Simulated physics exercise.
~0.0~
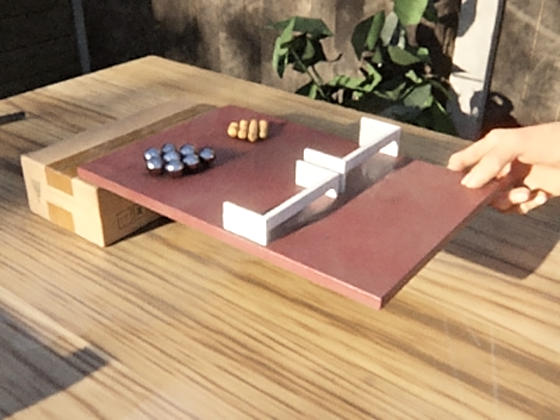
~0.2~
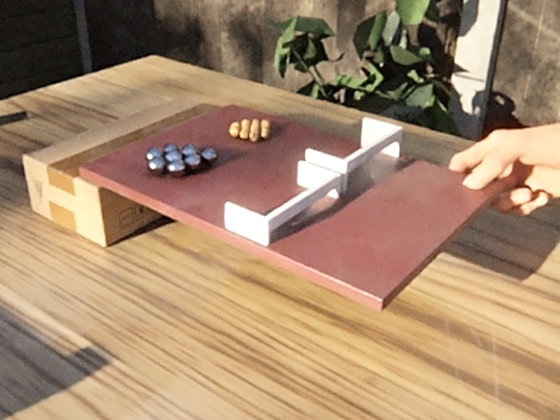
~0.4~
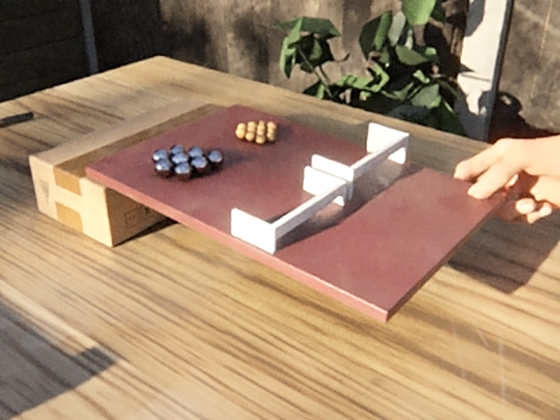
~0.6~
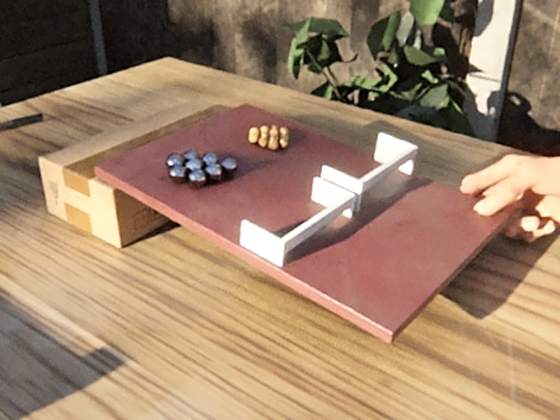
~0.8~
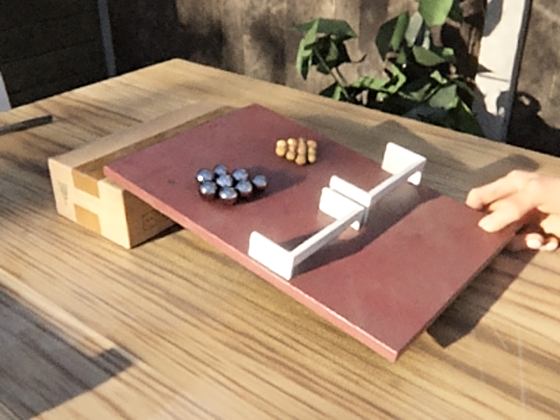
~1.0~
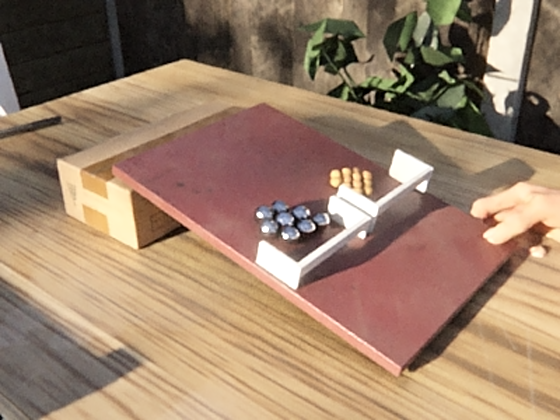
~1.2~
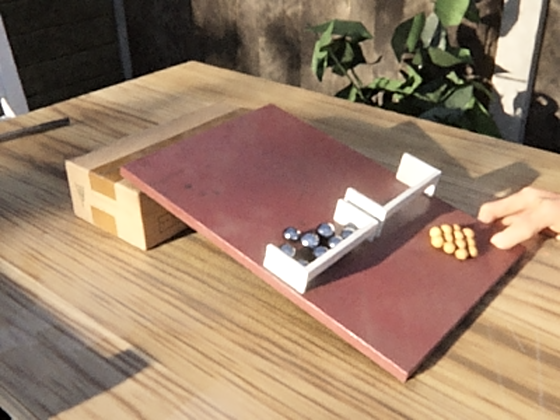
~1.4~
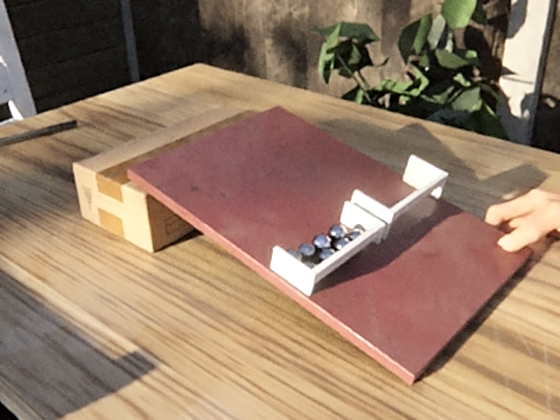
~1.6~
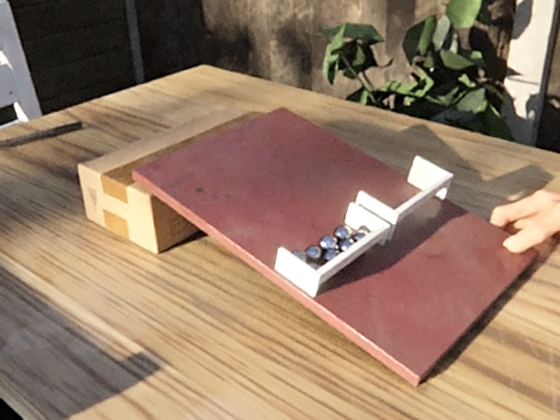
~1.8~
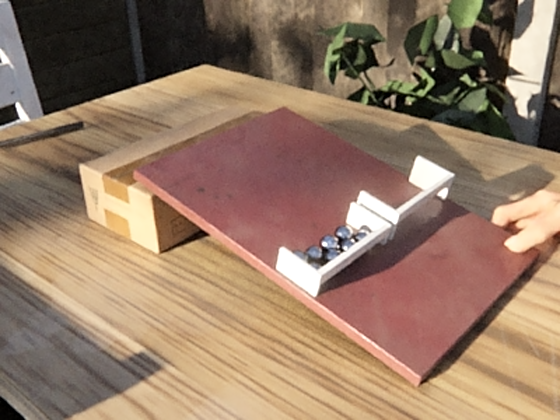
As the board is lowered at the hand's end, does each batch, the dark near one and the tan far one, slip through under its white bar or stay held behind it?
The dark near batch cannot fit through and stays gathered behind its bar. The tan far batch gets through the gap under its bar and goes on down the board.
